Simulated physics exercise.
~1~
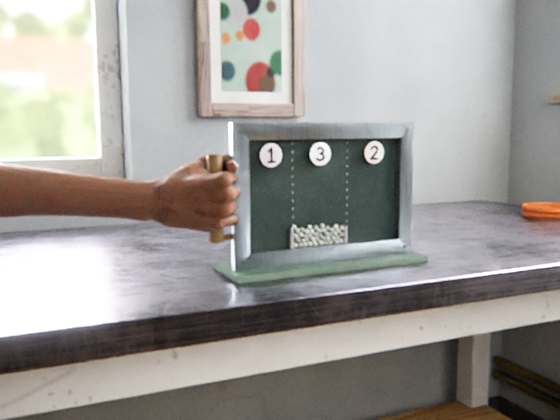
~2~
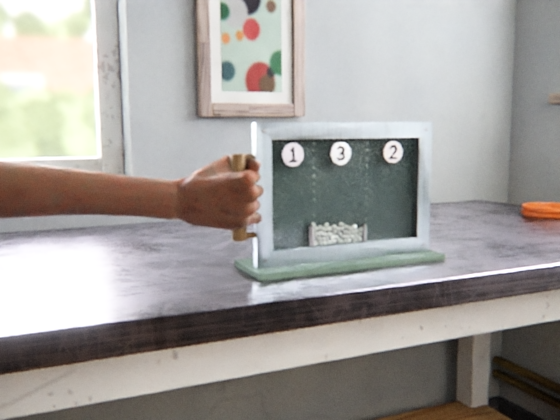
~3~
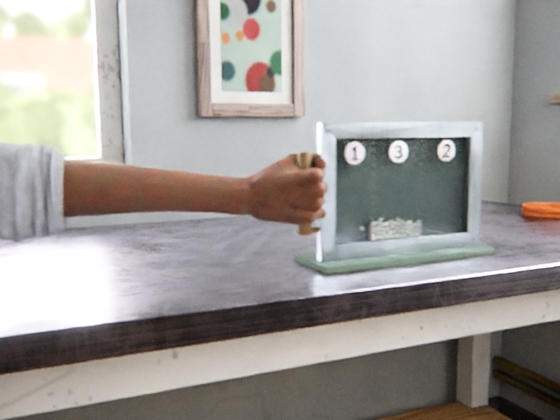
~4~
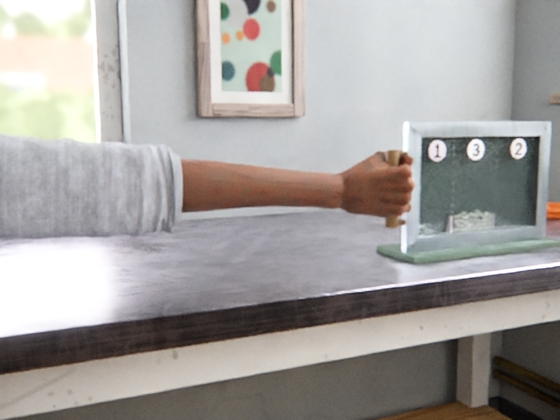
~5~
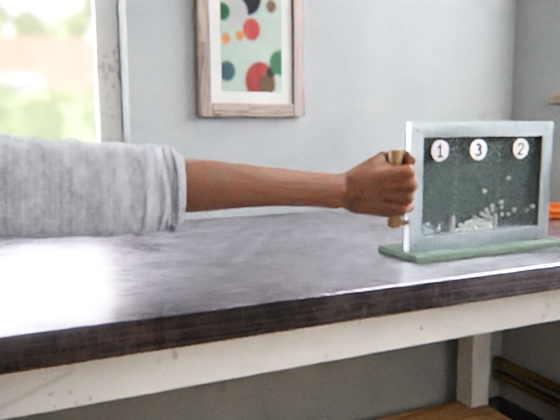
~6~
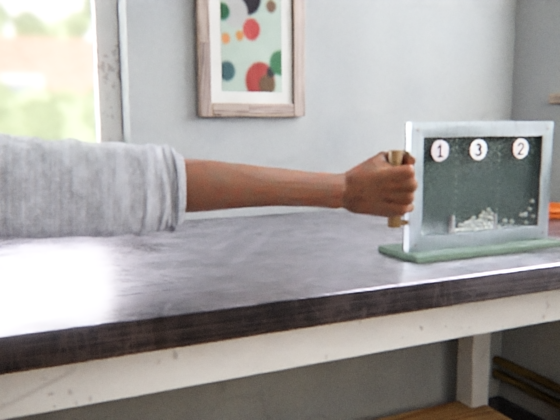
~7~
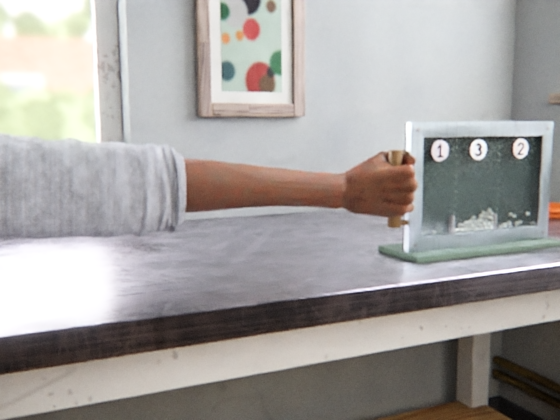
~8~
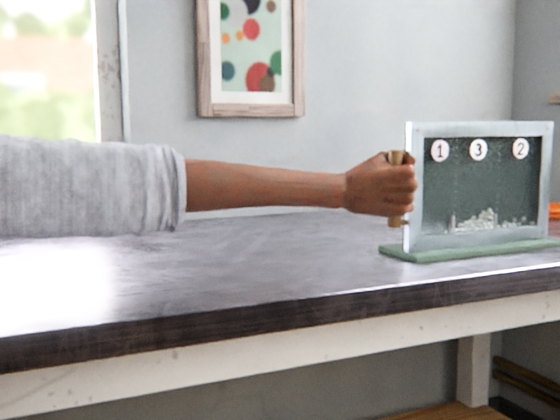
A hand slides a framed tray right and stops, scattering its white beads toward the right.
